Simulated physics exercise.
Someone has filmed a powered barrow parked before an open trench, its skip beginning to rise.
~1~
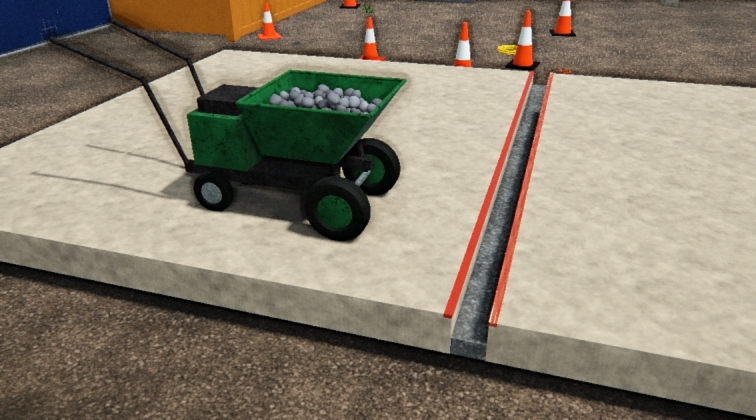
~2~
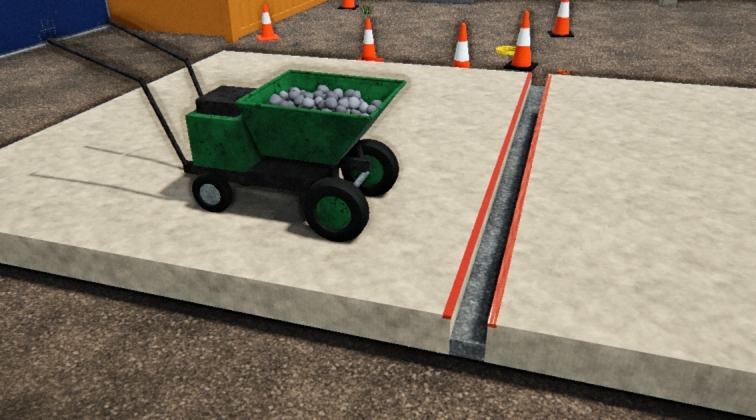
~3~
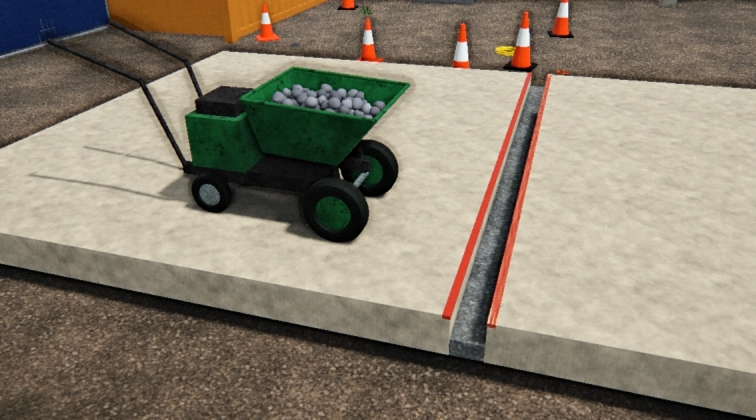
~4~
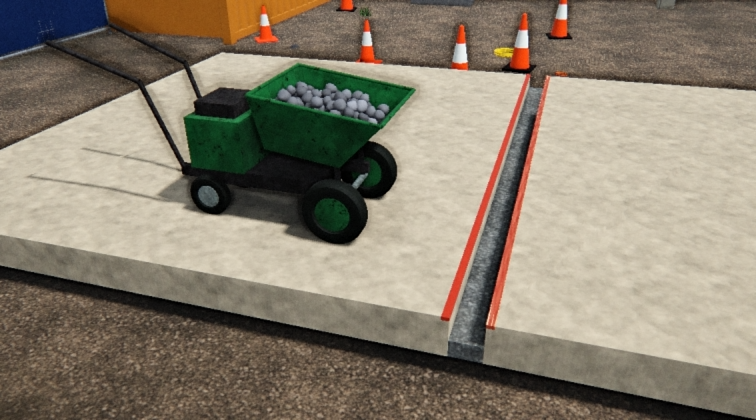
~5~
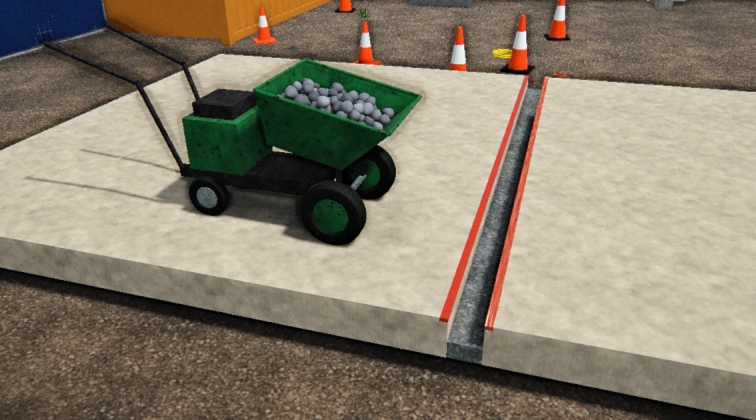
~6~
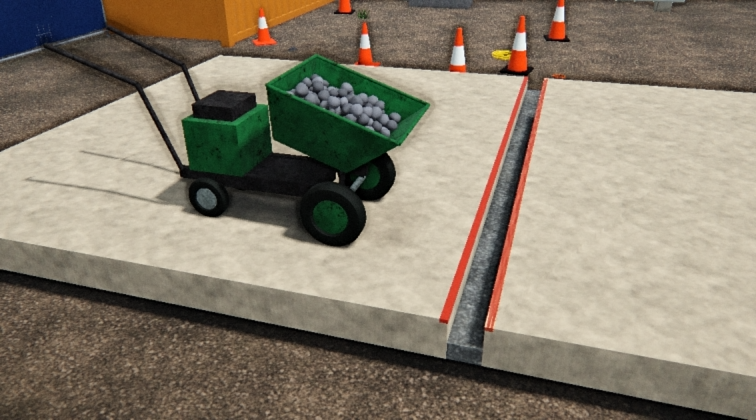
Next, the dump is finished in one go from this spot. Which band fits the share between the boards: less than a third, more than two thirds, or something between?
In the trench: From one third to two thirds.
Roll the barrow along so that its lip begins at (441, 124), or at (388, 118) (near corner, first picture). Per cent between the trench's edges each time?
Near 0 % and 50 %.
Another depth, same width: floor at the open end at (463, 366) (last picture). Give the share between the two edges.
Roughly 60 in a hundred.
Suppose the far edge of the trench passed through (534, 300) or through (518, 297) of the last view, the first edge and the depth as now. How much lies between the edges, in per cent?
Near 60 % and 60 %.
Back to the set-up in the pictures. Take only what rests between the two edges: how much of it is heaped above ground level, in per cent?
About 40 per cent.
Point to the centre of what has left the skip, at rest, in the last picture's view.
Roughly at (487, 234).
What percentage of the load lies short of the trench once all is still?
About 15 per cent.
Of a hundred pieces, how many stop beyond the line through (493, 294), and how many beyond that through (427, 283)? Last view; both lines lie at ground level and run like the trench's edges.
About 10 and 70 per cent.
Soon after the last picture, skip tipped steeply; all in the skip.
A little later, skip tipped right over; most in the skip; a small part short of the trench; a small part in or heaped over the trench; a stray few falling.
Later still, skip tipped right over; about a third in the skip; a small part short of the trench; about half in or heaped over the trench; a small part beyond it.
At rest, skip tipped right over; about a quarter in the skip; about a quarter short of the trench; about half in or heaped over the trench; a small part beyond it.
